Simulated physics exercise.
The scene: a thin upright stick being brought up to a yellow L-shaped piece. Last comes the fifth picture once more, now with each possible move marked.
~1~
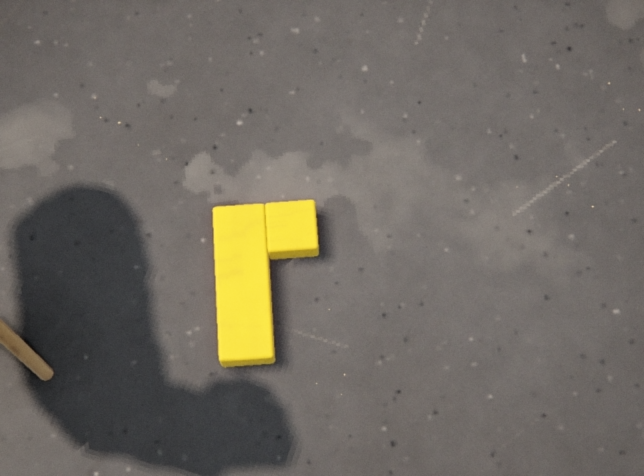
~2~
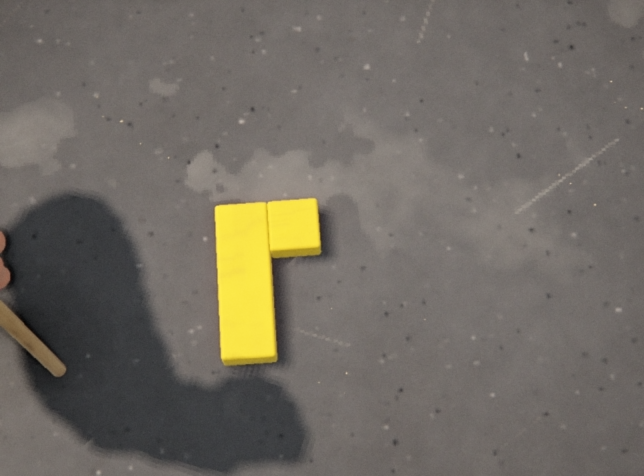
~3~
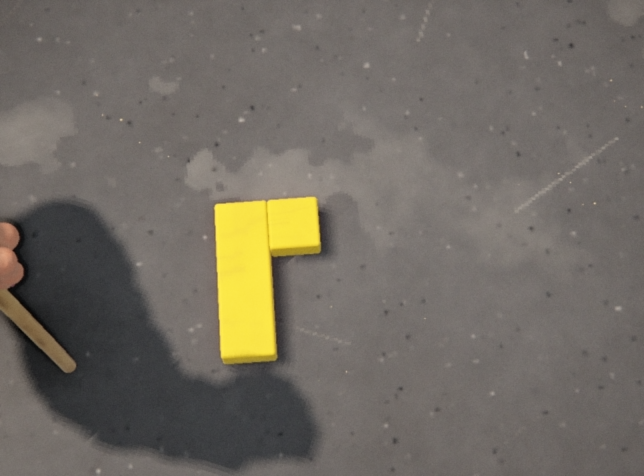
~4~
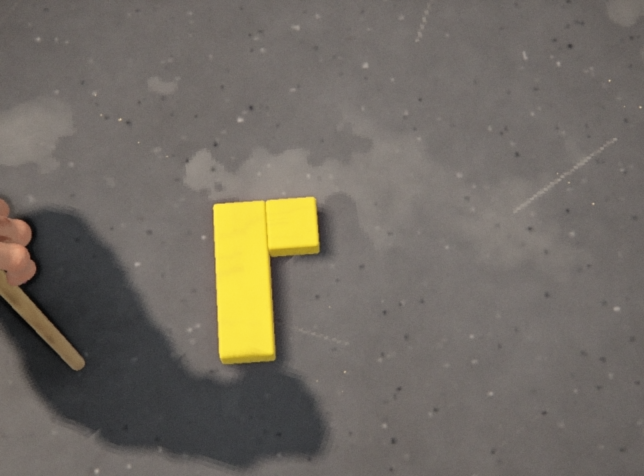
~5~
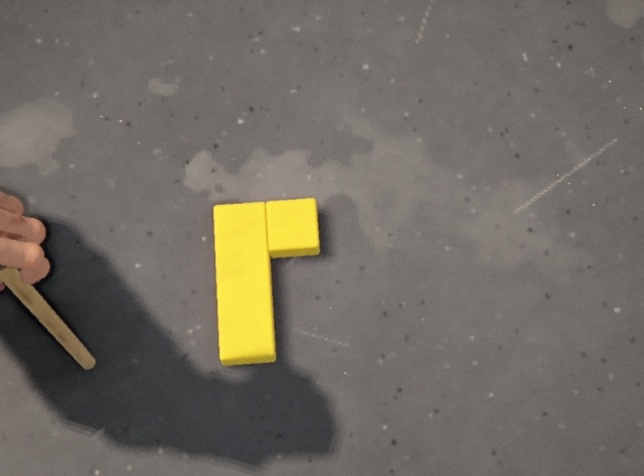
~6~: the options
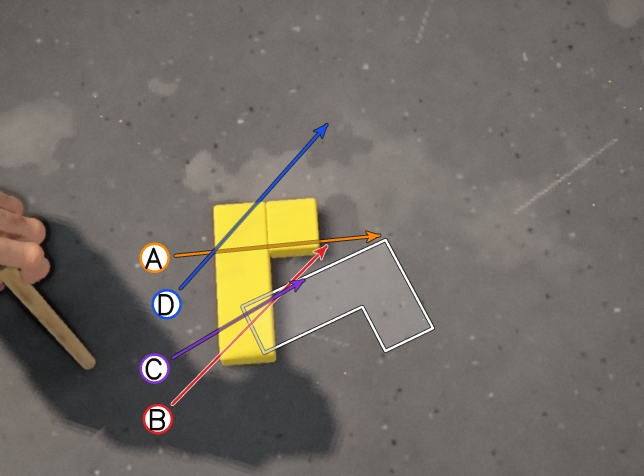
On a speckled gray surface with pale stains and scratches, a yellow L-shaped piece lies near the center while the tip of a thin wooden stick pokes in at the left edge. Fingers gripping the stick then come into view as it moves slightly rightward, its dark shadow shifting too, while the piece stays put.
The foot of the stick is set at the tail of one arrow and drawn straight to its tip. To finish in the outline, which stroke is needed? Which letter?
Take A.
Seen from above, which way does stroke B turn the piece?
Anticlockwise.
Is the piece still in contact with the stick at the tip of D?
No.
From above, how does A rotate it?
On that stroke, clockwise.
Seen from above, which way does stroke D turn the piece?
On that stroke, clockwise.
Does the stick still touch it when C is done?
Yes.
On the marked copy, A from (176, 256) to (379, 236); B from (173, 404) to (327, 246); C from (173, 358) to (304, 280); D from (181, 289) to (327, 125).
With A. Early on, foot of the stick (250, 249), piece (270, 282).
Further on, foot of the stick (324, 242), piece (313, 283).
At the end, foot of the stick (379, 236), piece (327, 287); it fills the outline.
As for the rest, B leaves the piece out of the outline, at (317, 203); C leaves the piece out of the outline, at (306, 234); D leaves the piece out of the outline, at (266, 266).
